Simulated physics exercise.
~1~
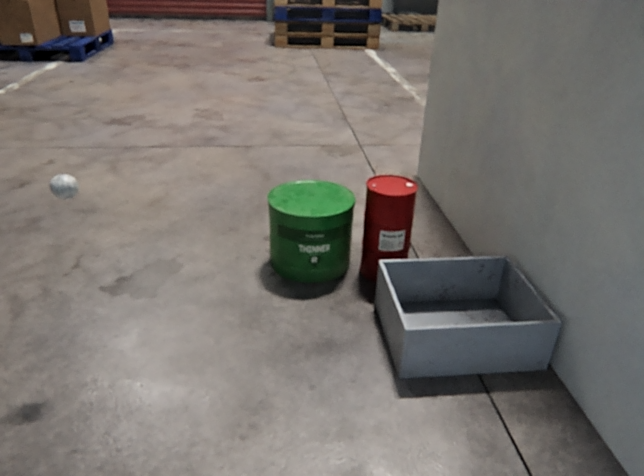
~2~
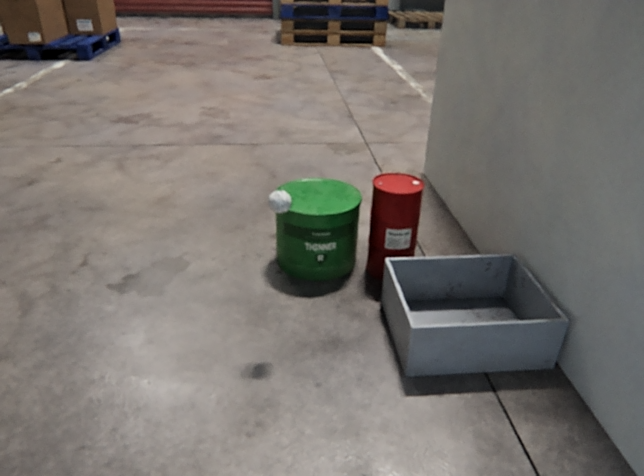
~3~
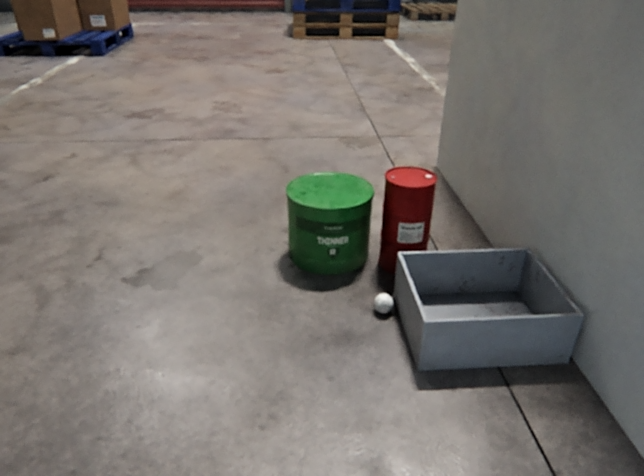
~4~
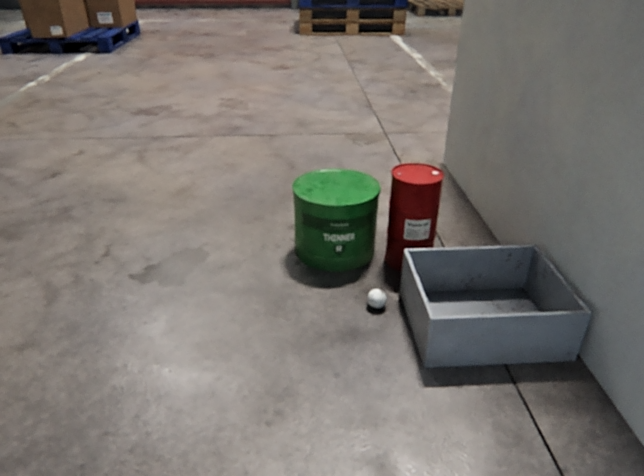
On a warehouse floor, a white ball flies right past a green pail and lands outside a grey box.
